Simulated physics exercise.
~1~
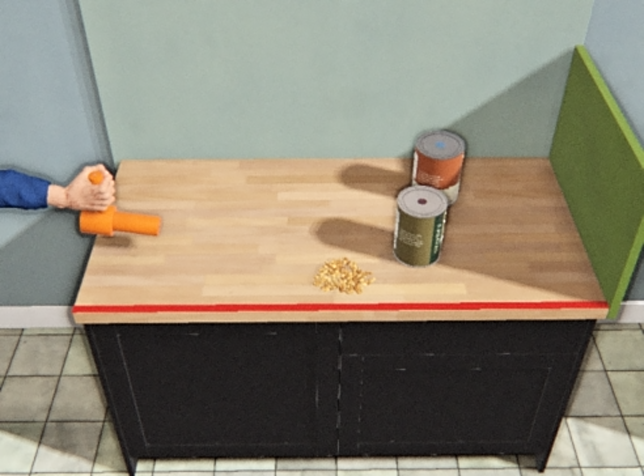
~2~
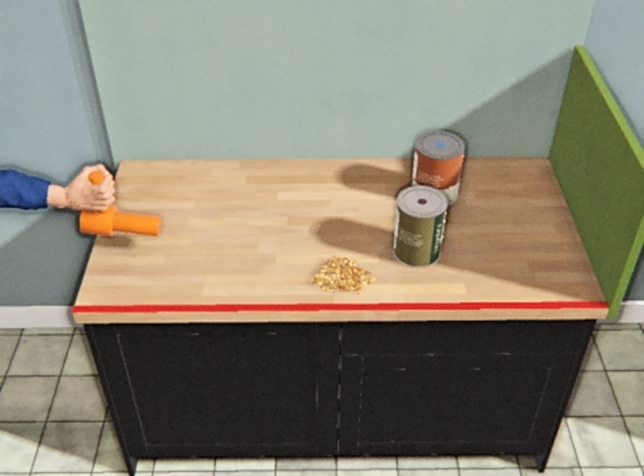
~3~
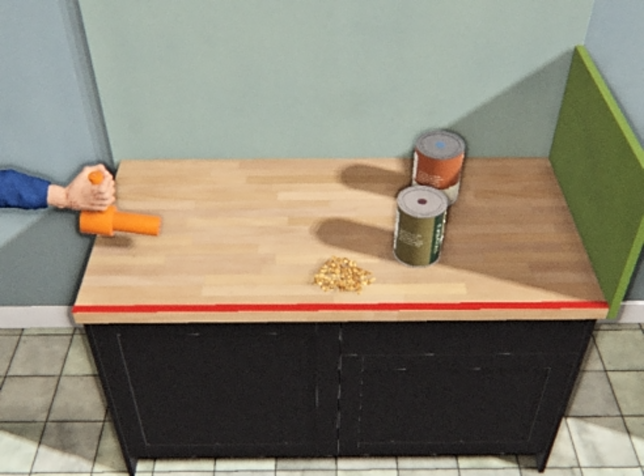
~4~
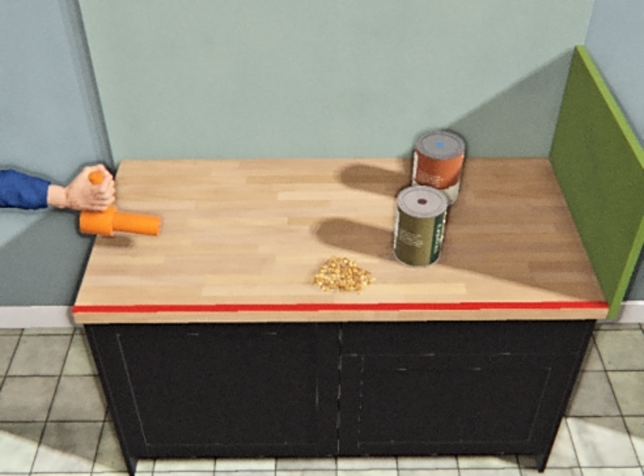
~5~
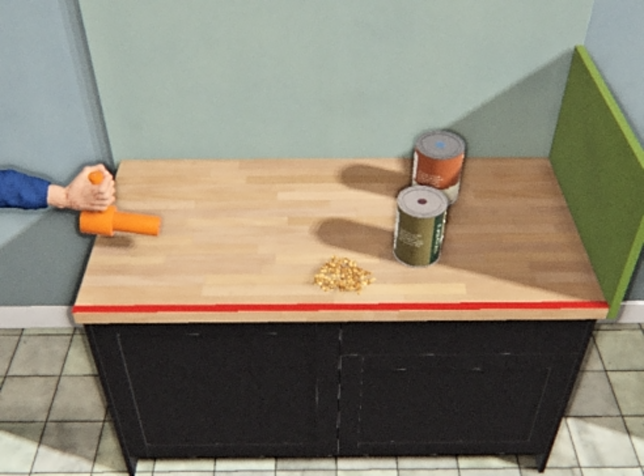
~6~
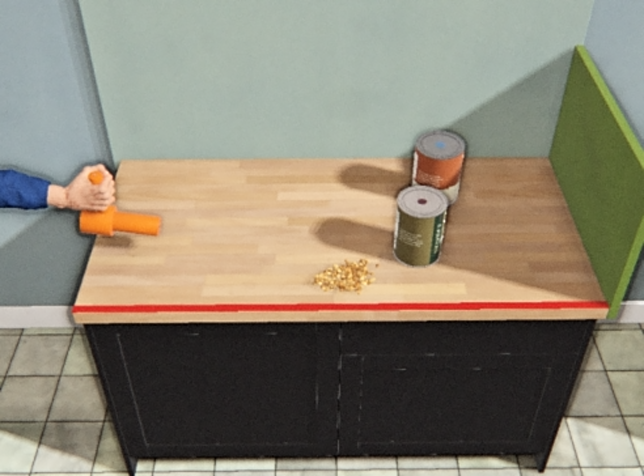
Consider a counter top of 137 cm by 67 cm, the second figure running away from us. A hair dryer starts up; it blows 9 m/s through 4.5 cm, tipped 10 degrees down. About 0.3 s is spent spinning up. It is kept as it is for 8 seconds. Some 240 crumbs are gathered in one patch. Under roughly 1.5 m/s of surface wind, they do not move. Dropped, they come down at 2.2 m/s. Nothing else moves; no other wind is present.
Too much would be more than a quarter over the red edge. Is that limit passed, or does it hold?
In the end the limit is passed.
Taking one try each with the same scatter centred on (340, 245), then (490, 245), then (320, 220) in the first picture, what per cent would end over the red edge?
First try near 30 %, second near 0 %, third near 0 %.
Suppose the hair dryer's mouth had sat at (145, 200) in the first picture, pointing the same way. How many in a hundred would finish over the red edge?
25 per cent.
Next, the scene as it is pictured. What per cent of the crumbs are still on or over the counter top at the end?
About 4 per cent.
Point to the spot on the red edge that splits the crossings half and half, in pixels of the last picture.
At roughly pixel (494, 310).
Then, 1.2 s after the last picture, 9 % are on the move or not yet settled, 92 % are over the red edge.
Then, 2.2 s after the last picture, 6 % are on the move or not yet settled, 94 % are over the red edge.
Then, 4.1 s after the last picture, 5 % are on the move or not yet settled, 95 % are over the red edge.
Then, 7.7 s after the last picture, at the end, 96 % are over the red edge.
